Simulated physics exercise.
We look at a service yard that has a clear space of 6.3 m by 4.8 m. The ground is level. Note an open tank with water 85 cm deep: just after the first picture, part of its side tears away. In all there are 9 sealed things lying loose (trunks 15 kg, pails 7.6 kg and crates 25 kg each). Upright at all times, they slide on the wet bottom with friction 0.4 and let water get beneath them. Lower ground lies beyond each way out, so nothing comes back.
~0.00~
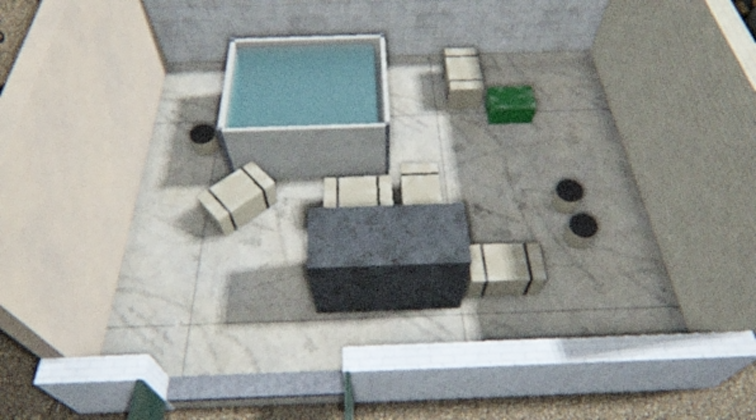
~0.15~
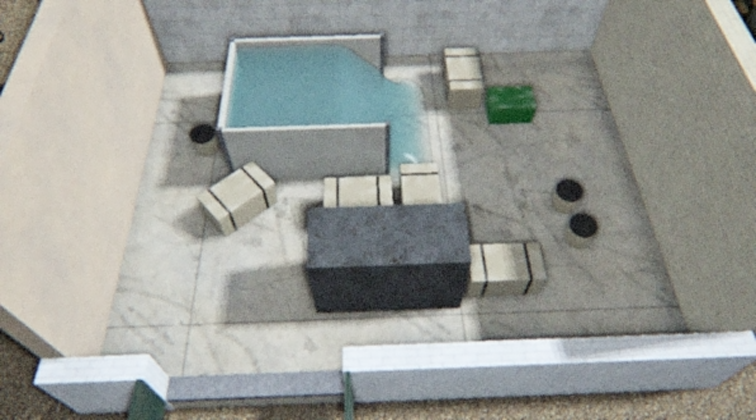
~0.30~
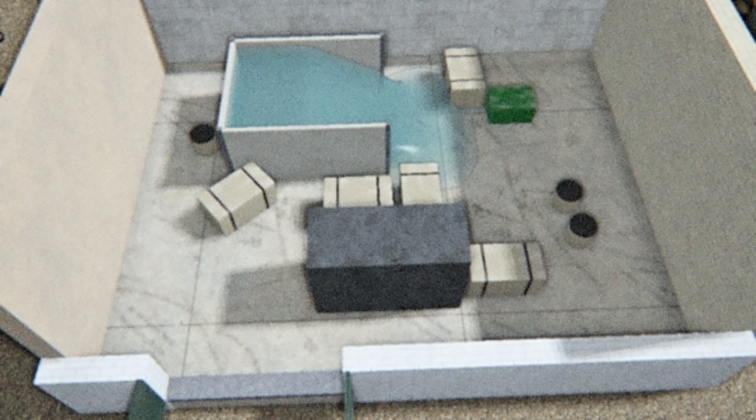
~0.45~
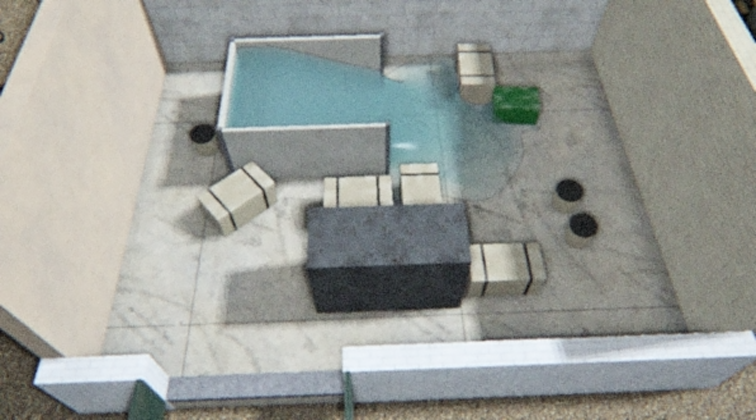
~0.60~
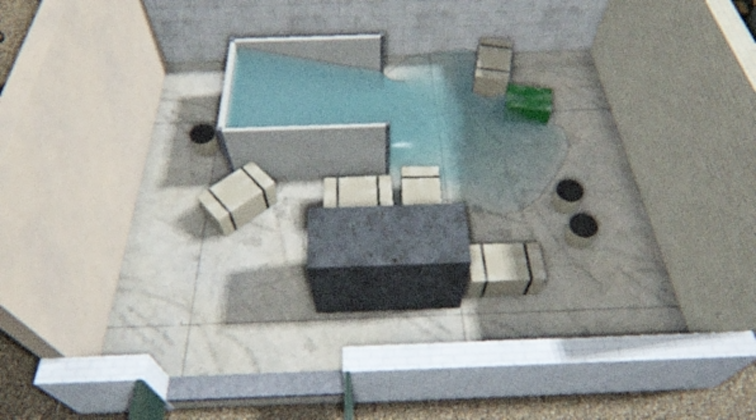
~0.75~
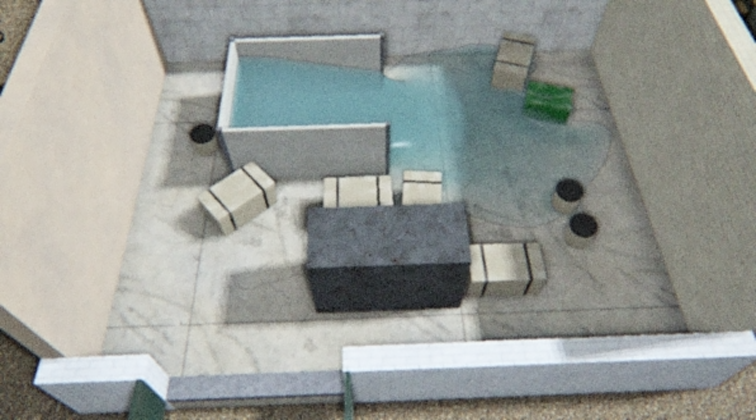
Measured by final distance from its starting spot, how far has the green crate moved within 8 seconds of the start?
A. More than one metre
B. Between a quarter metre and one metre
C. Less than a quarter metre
A.
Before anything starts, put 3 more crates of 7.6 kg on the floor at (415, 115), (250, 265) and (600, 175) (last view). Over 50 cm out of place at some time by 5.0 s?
Spot by spot, in turn: Exceeds it, falls short, exceeds it.
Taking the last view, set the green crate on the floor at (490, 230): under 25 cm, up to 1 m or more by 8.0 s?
As it turns out, it creeps some distance.
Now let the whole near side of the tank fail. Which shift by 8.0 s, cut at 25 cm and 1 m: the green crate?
Result: The green crate remains where it was.
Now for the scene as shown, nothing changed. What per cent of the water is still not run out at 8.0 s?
About 94 in a hundred parts of the water.
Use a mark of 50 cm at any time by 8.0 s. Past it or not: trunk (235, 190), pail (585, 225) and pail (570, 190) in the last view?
Results in listed order: Exceeds / exceeds / exceeds.
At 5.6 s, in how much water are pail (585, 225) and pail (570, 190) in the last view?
Depths: Near 17 cm, then near 9 cm.
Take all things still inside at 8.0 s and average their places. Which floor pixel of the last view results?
Mean floor pixel: About (304, 192).
After 1.6 s the green crate is near (594, 83), 1.1 m from its start, afloat; 0 of 9 are out; 3 afloat.
After 3.6 s the green crate is near (555, 140), 0.9 m from its start, afloat; 0 of 9 are out; 4 afloat.
After 5.6 s the green crate is near (554, 220), 2.0 m from its start, afloat; 0 of 9 are out; 5 afloat.
After 8.0 s the green crate is near (531, 199), 1.7 m from its start, aground; 0 of 9 are out; 6 afloat.
